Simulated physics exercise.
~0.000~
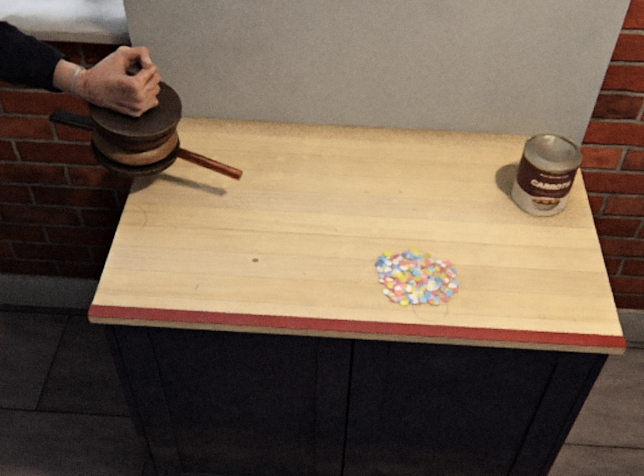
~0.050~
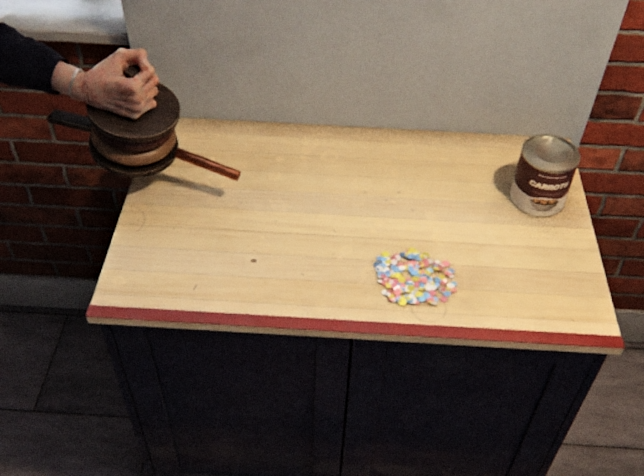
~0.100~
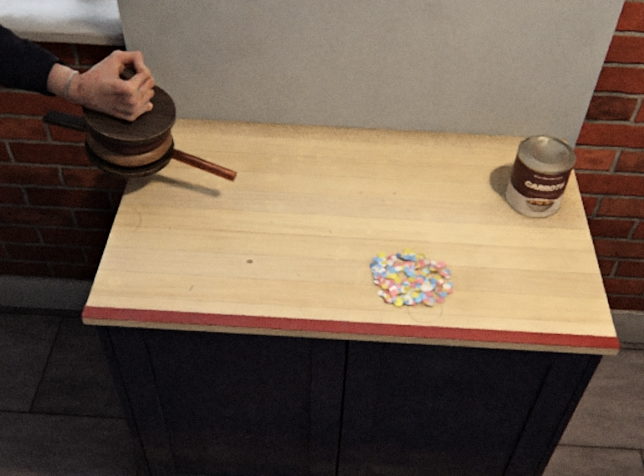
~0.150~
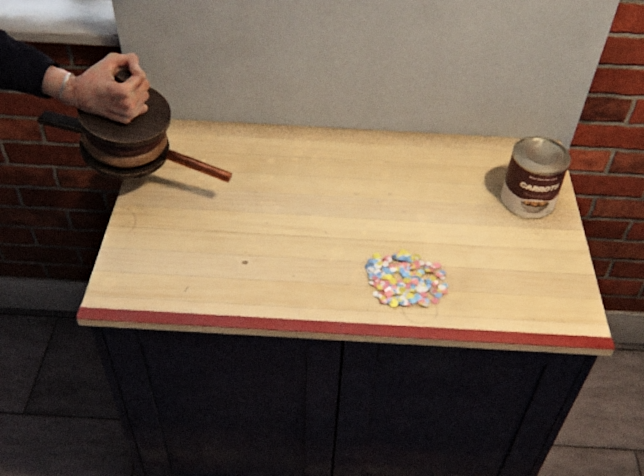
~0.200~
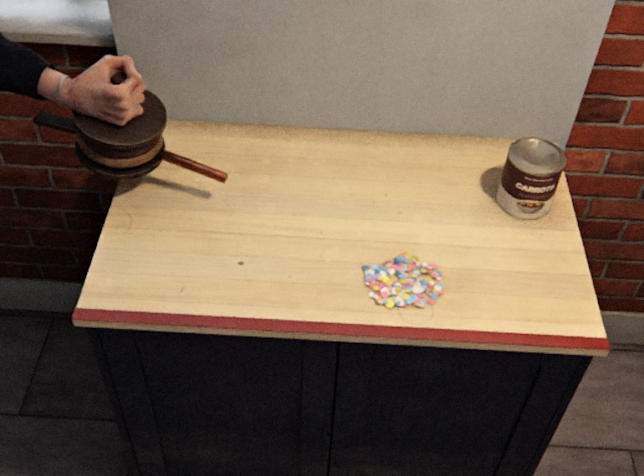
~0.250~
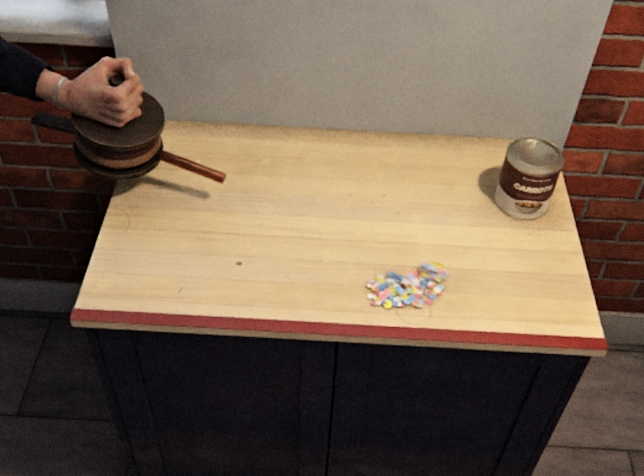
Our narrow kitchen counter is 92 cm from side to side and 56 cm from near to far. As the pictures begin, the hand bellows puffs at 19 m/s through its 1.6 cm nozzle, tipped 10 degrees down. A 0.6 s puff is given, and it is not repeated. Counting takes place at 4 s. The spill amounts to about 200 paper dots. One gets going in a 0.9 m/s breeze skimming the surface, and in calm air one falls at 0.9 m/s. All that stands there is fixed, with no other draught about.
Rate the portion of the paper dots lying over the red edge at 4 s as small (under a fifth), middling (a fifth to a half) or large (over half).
It is large.
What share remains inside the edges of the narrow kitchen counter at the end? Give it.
Around 0 in a hundred remain.
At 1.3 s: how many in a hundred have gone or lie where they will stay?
Some 100 per cent.
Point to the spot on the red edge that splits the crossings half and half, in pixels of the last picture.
I'd point to somewhere near (524, 346).
After 0.8 s the count stands so, 86 % are over the red edge.
After 1.3 s the count stands so, 86 % are over the red edge.
After 2.2 s the count stands so, 86 % are over the red edge.
After 4.0 s, at the end, 86 % are over the red edge.
